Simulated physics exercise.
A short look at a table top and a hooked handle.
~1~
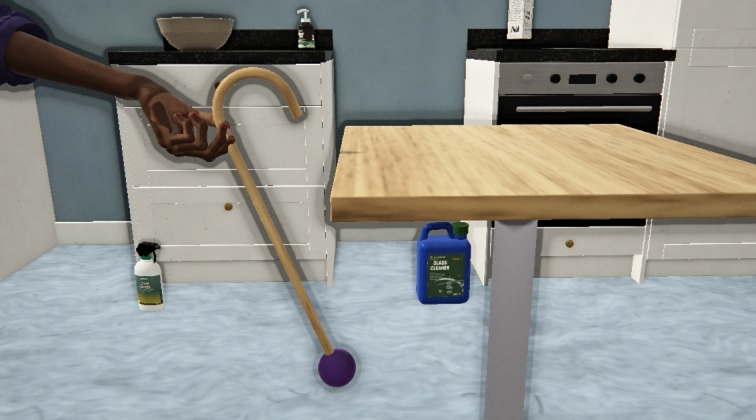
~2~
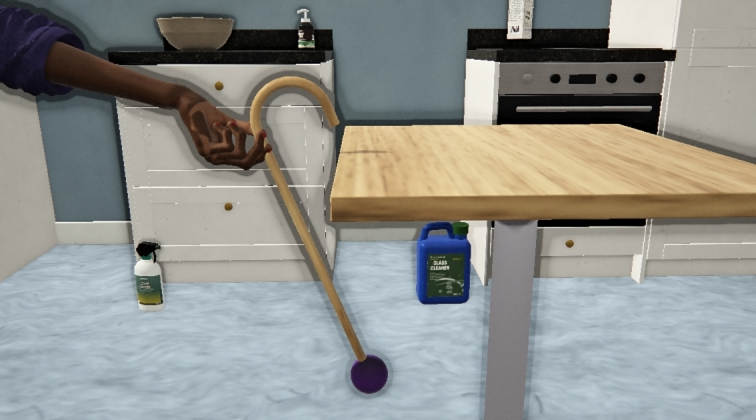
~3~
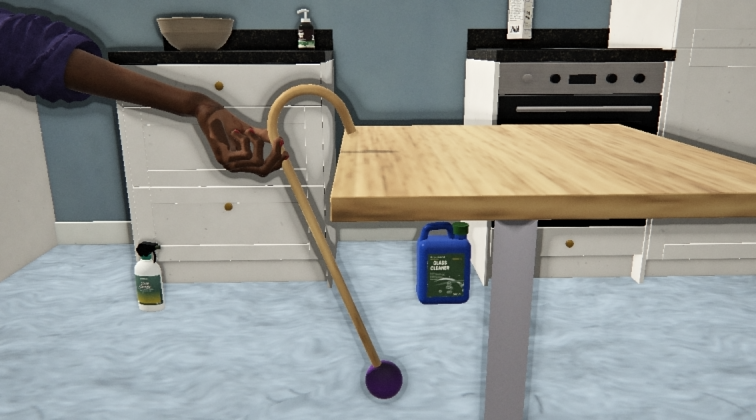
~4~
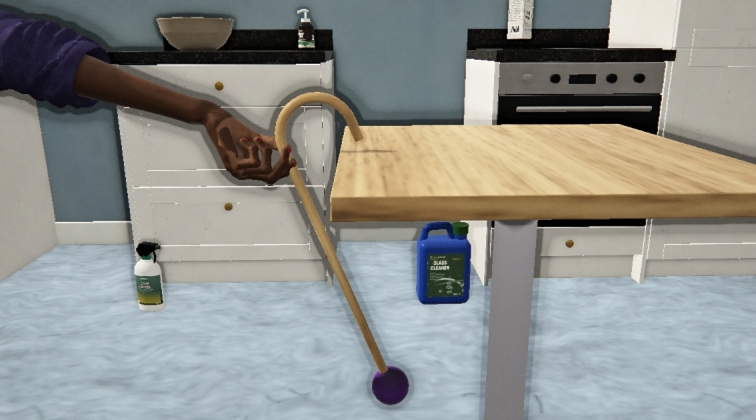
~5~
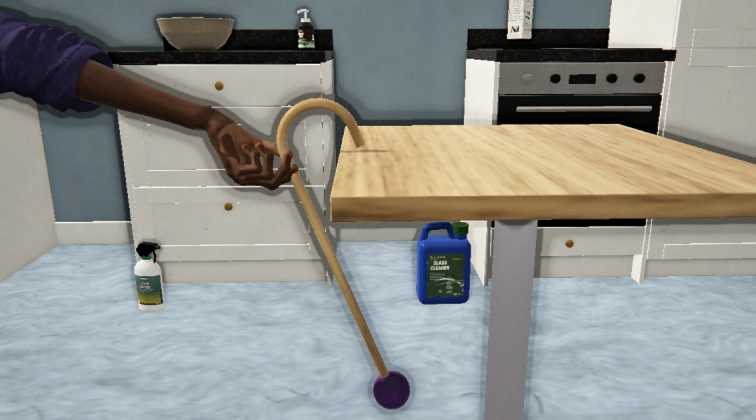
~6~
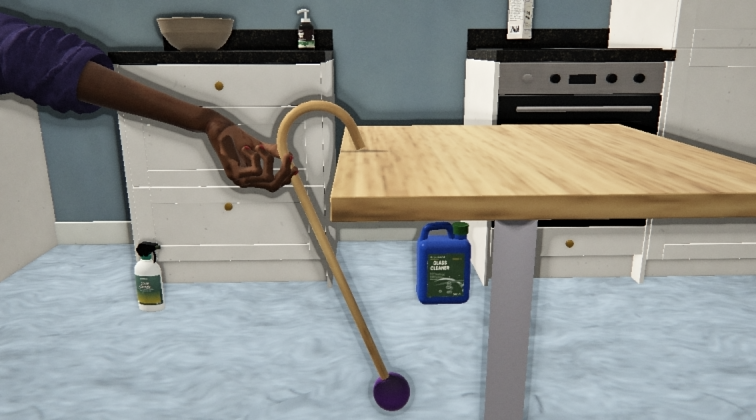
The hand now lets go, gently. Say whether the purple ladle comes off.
Outcome: The purple ladle remains in place.
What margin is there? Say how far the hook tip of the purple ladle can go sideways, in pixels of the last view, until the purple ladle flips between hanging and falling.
A shift of 20 pixels, going left.
Then, 0.40 s after the last picture, purple ladle at rest near (362, 264).
At rest, the purple ladle stays hooked on the edge, near (362, 264).
